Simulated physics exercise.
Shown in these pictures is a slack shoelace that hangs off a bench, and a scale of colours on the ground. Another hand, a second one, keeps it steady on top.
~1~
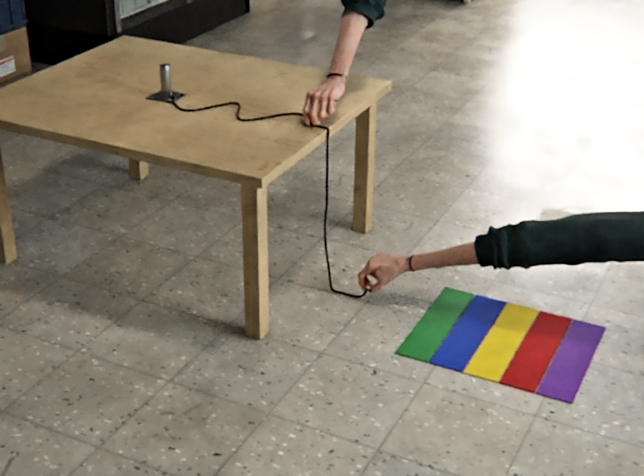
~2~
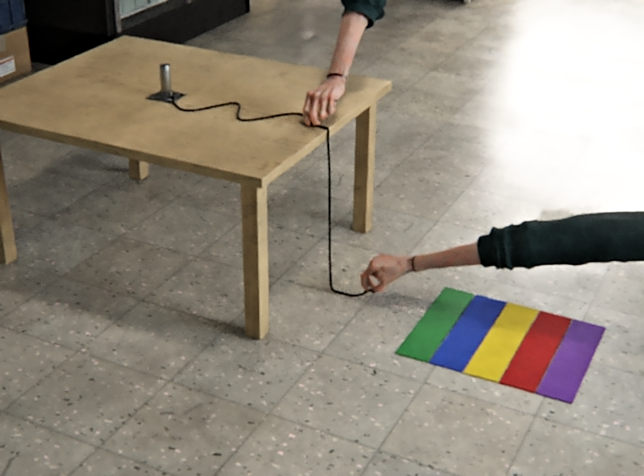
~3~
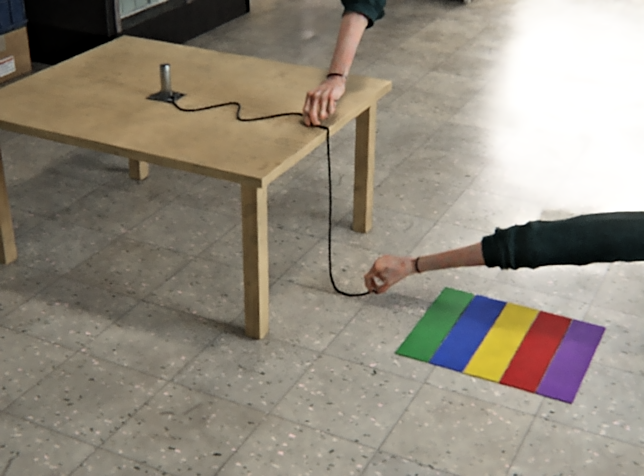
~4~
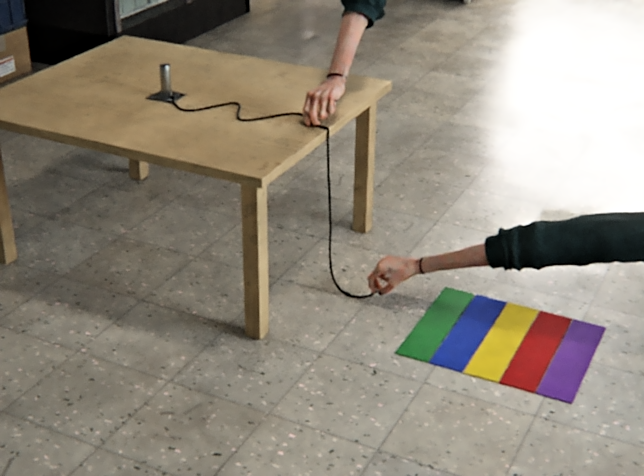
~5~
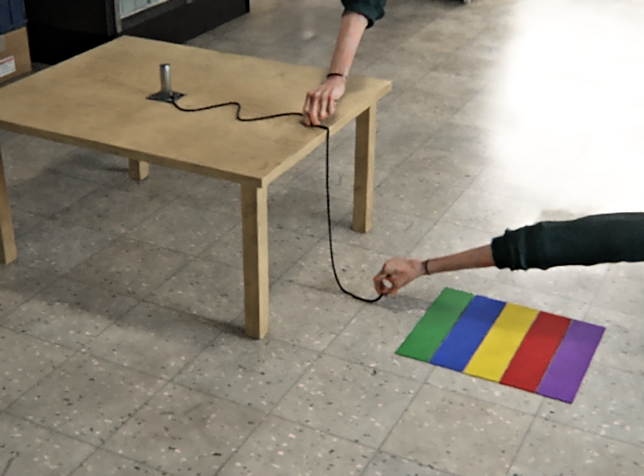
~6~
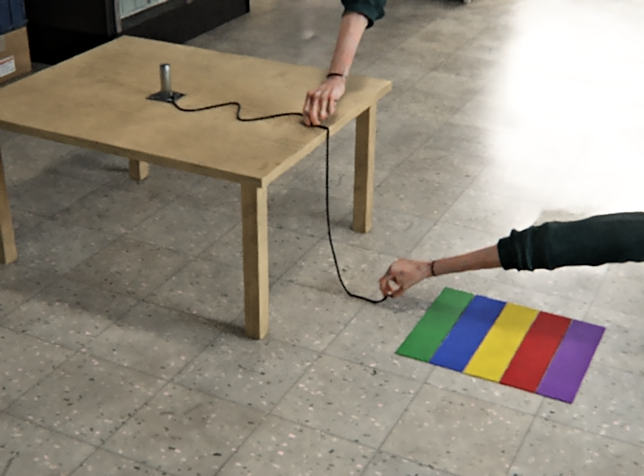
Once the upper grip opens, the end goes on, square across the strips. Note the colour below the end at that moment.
Colour below: Purple.
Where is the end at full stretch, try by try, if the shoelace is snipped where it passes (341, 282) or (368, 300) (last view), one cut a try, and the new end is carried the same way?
Try one: (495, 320); try two: (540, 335).
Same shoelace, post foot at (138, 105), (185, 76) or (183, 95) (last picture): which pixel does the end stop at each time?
In that order: (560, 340), (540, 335) and (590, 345).
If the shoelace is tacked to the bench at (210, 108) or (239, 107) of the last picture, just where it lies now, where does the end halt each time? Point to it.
Estimated pixels: (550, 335), then (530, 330).
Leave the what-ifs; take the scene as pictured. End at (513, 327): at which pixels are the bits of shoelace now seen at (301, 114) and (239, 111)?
(335, 159) and (275, 116).
A little later, end near (514, 327); over yellow.
Next, end near (553, 337); over red.
When it is tight, end near (575, 343); over purple. It gets as far as the purple strip.
